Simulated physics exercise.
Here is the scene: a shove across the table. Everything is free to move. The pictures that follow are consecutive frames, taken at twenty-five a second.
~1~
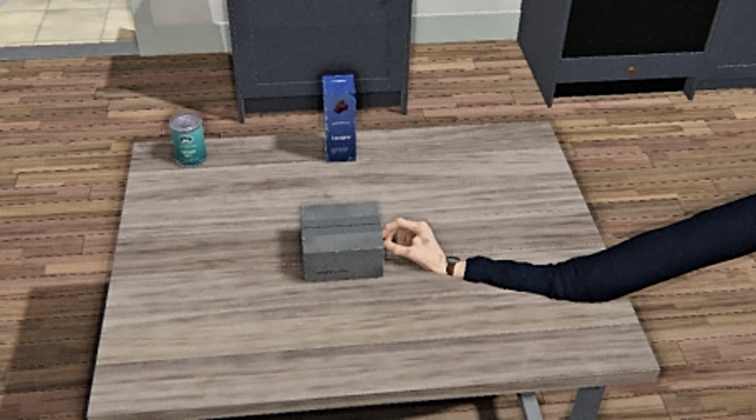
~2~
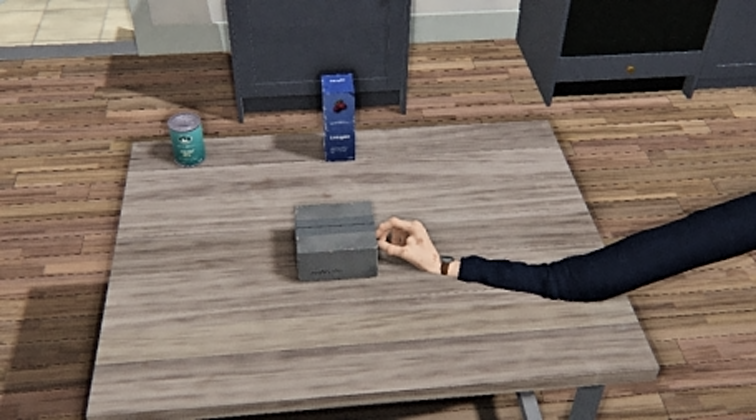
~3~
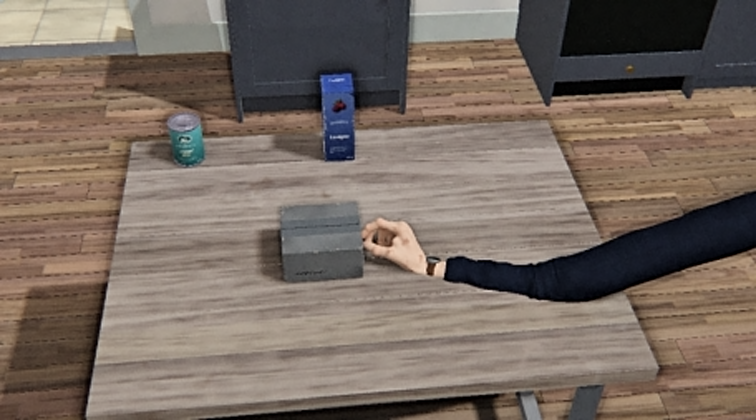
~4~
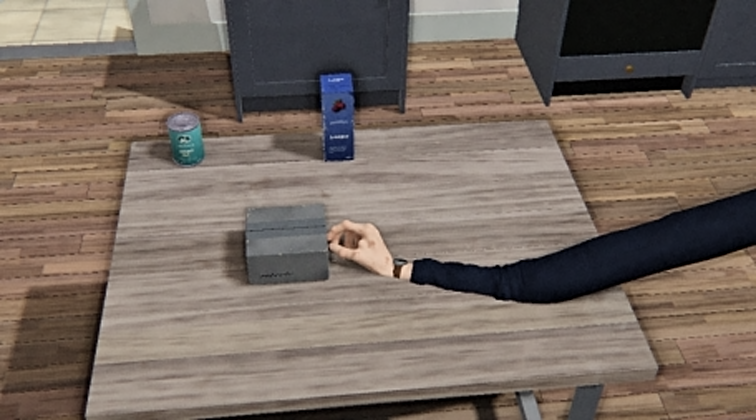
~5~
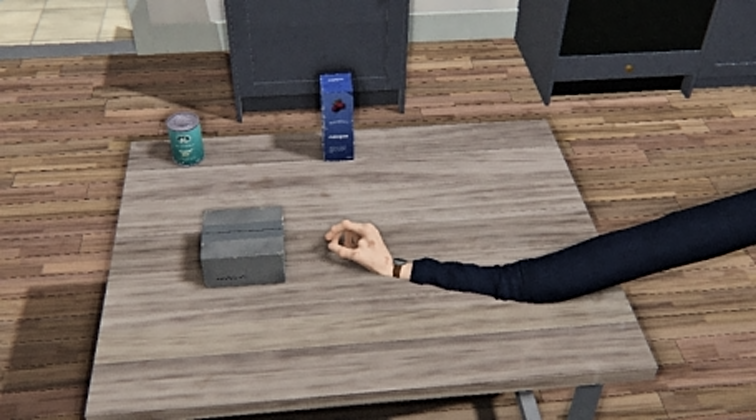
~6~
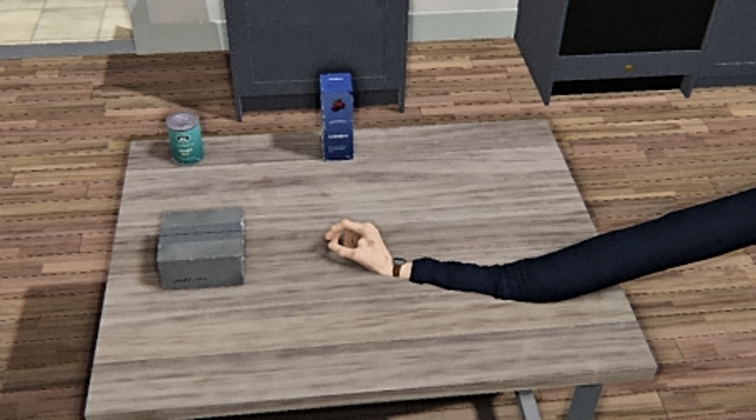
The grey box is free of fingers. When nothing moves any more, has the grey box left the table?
I'd say it gets off the table.
Then, 0.10 s past the last view, grey box displaced well along near (108, 255).
Then, 0.30 s past the last view, grey box now off the table.
Then, 0.40 s past the last view, things are still on the move.
Then, 0.60 s past the last view, as before.
Finally, off the table, grey box.
